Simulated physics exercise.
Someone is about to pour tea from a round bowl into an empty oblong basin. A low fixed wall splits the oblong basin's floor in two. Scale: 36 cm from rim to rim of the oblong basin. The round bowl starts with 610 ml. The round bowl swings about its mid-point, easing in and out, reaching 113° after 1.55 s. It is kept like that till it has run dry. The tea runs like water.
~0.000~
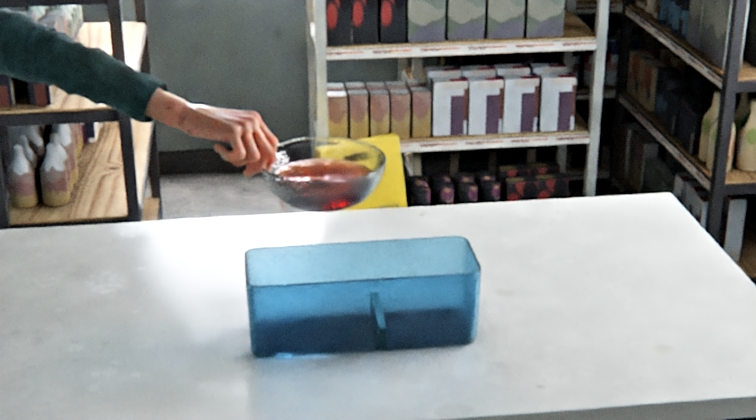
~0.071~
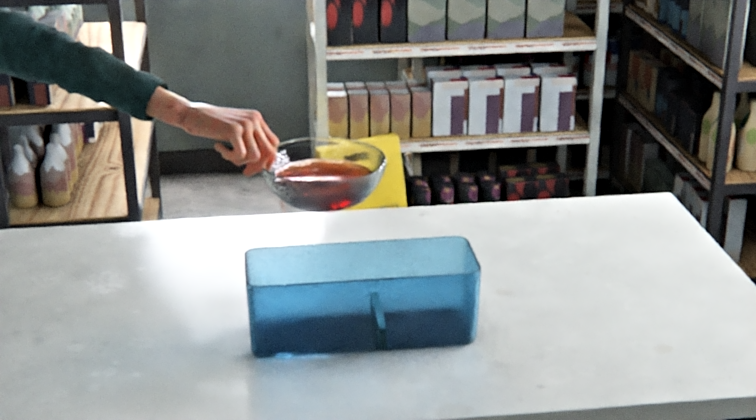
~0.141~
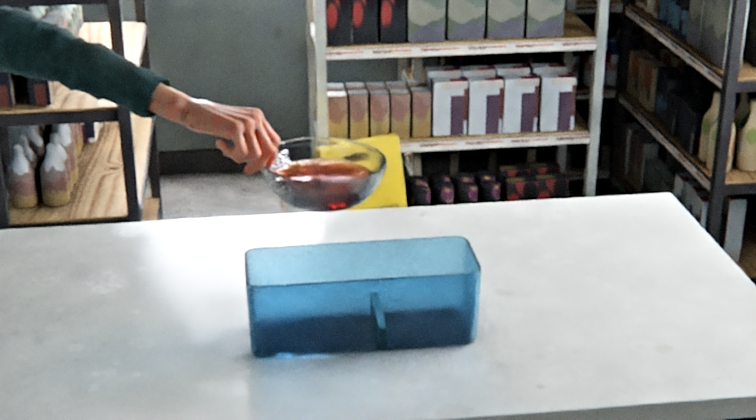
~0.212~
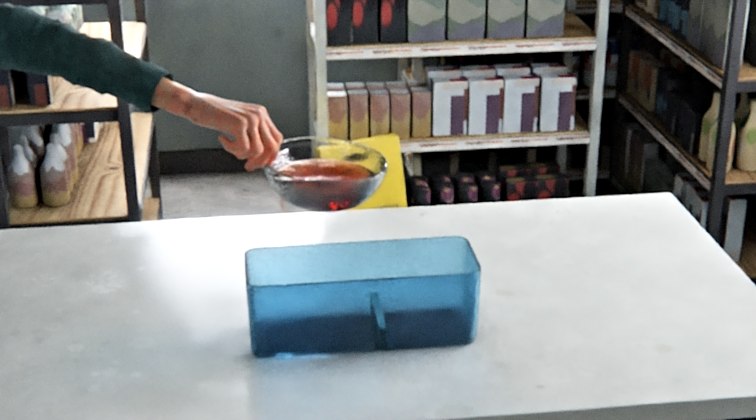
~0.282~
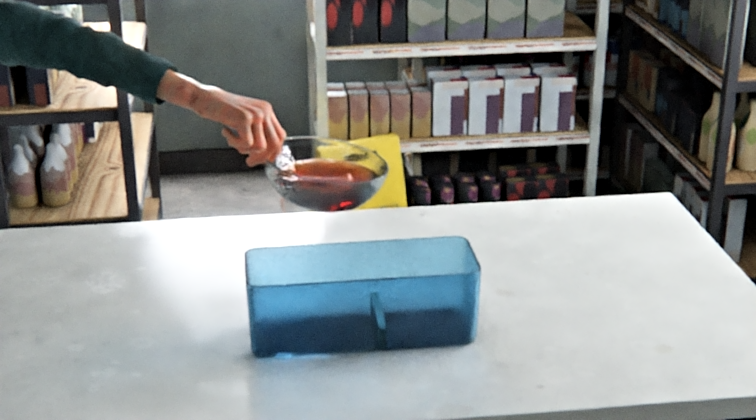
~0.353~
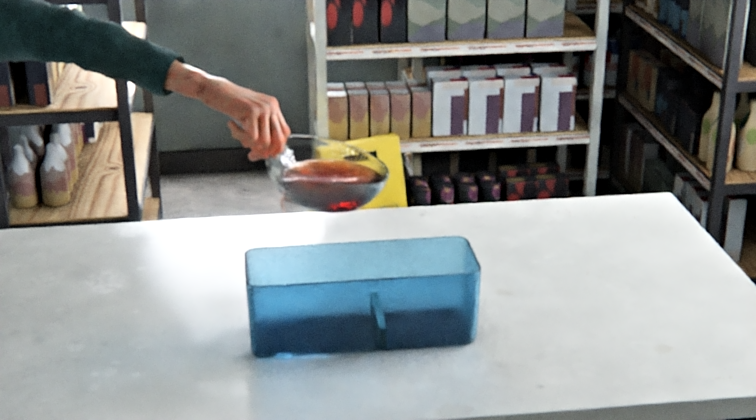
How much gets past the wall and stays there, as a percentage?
The far part has some 86 per cent.
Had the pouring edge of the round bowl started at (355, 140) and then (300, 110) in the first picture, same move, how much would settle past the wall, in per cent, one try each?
First 65, then 10 per cent.
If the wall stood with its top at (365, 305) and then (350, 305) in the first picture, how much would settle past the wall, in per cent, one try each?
First 95, then 95 per cent.
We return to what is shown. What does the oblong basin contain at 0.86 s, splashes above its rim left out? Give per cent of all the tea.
Some 34 per cent.
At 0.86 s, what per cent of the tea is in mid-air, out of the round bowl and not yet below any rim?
About 32 per cent.
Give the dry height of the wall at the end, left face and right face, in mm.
Some 34 mm on the left and 8 mm on the right.
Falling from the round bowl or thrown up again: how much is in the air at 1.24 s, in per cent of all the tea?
About 0 per cent.
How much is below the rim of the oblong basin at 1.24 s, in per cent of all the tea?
About 100 per cent.
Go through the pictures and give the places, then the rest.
In the first frame, it leans 0°; its right rim is at (385, 157); the tea meets the walls at (268, 179) and (377, 174); the oblong basin's rim runs from (246, 268) to (474, 255); the wall's top is at (378, 310).
In the second frame, it leans 1°; its right rim is at (385, 158); the tea meets the walls at (269, 179) and (376, 174).
In the third frame, it leans 2°; its right rim is at (386, 160); the tea meets the walls at (269, 178) and (377, 175).
In the fourth frame, it leans 5°; its right rim is at (386, 163); the tea meets the walls at (271, 178) and (378, 175).
In the fifth frame, it leans 9°; its right rim is at (387, 167); the tea meets the walls at (272, 177) and (379, 175).
In the sixth frame, it leans 14°; its right rim is at (388, 172); the tea meets the walls at (275, 178) and (383, 175).
After 0.86 s the tilt is 66° and 35 per cent is still to pour, 0 is left of the wall and 33 right of it.
After 1.24 s the tilt is 102° and 0 per cent is still to pour, 12 is left of the wall and 87 right of it.
After 1.63 s the tilt is 113° and 0 per cent is still to pour, 13 is left of the wall and 87 right of it.
After 2.05 s the tilt is 113° and 0 per cent is still to pour, 13 is left of the wall and 86 right of it.
In the end 13 per cent lies left of the wall, 86 right of it and 1 outside.
